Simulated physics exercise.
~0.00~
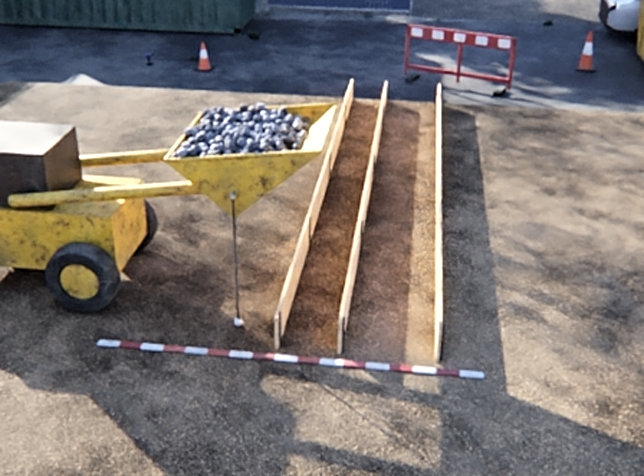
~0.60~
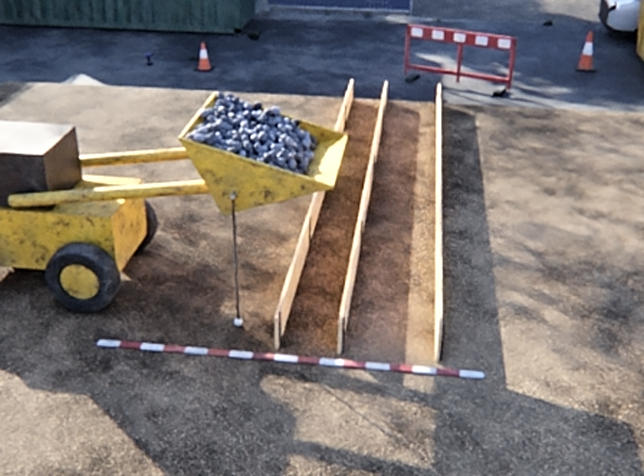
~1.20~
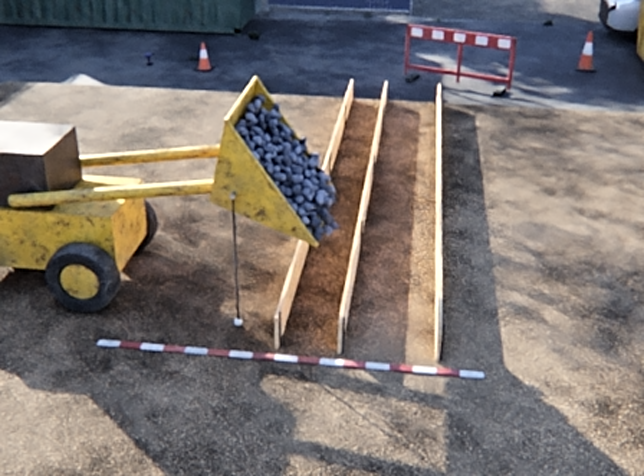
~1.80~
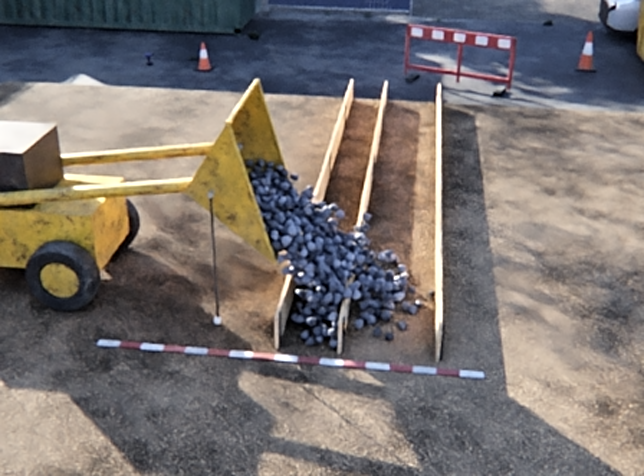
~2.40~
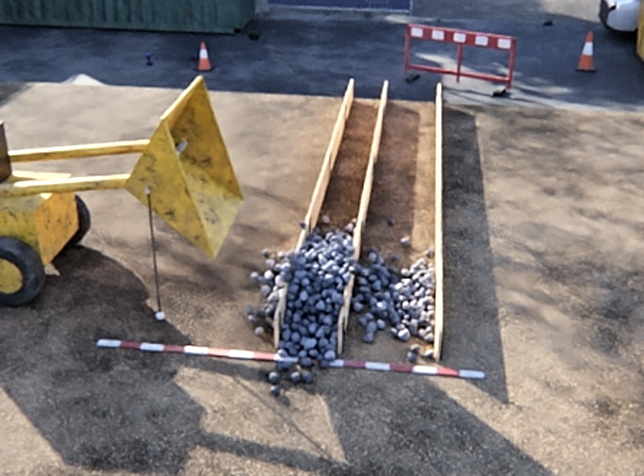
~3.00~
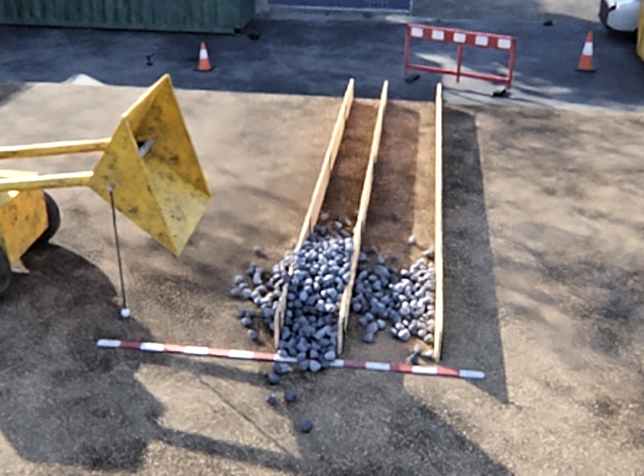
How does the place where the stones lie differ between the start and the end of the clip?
At the start the stones are heaped in the loader's raised yellow bucket. By the end they lie lower and further right on the ground, mostly between the planks at the end nearest the viewer.
On sunlit gravelly ground, a yellow loader tips grey stones between wooden planks, mostly into the nearer bay, and backs away left.
